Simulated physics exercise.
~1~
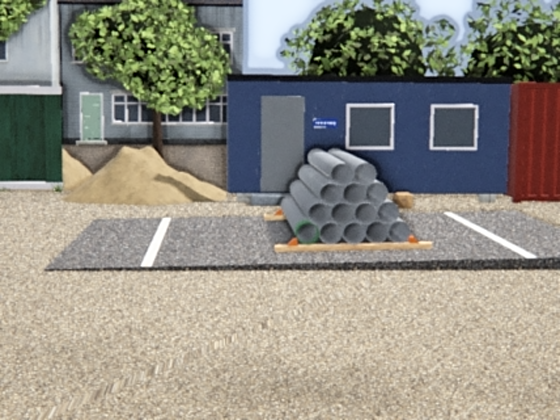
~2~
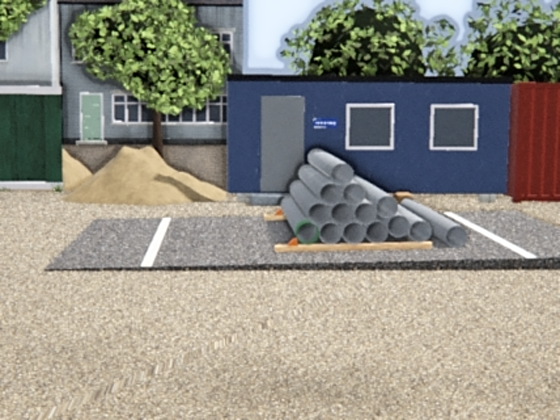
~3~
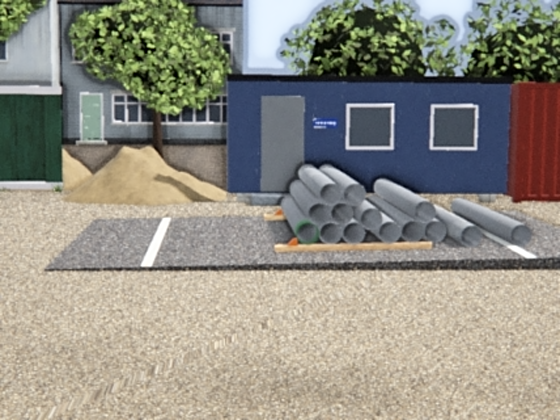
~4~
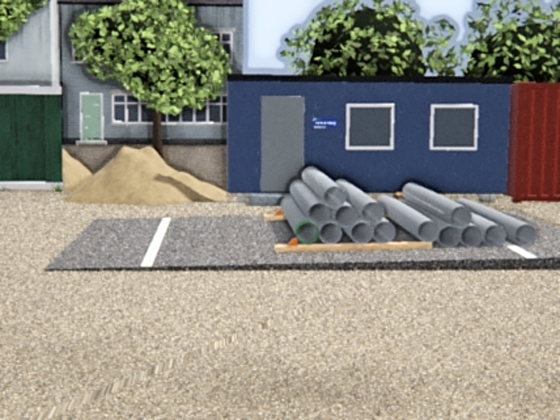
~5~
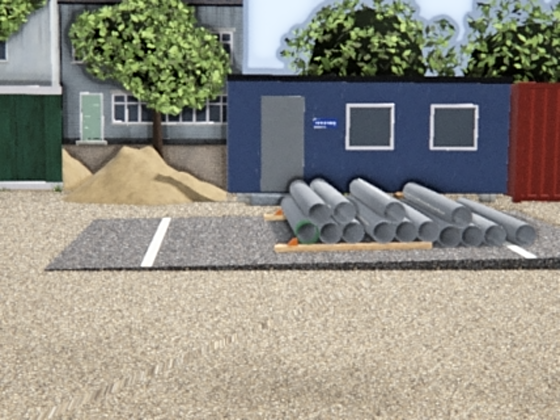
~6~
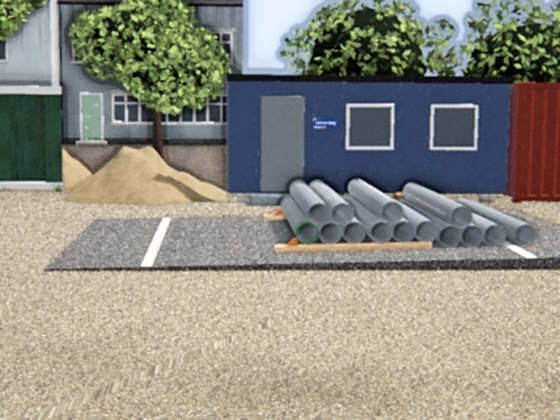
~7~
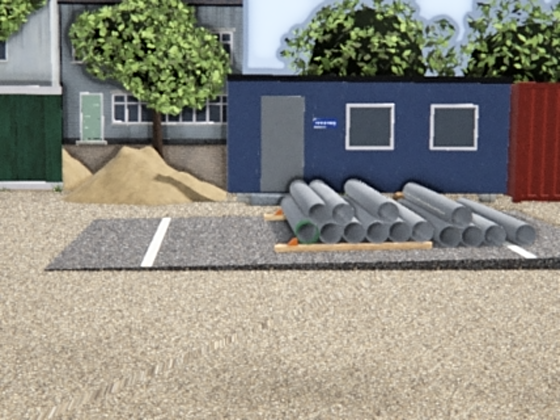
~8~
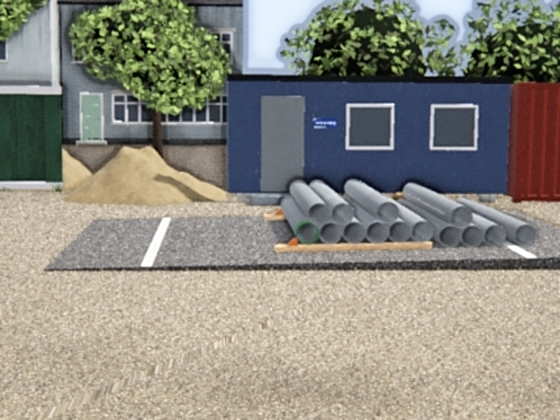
In the video, a triangular stack of grey pipes on timber bearers collapses toward the right, several pipes rolling off across the gravel and over the right white line. They settle in a low spread while the green-marked pipe stays on the timbers at the left.
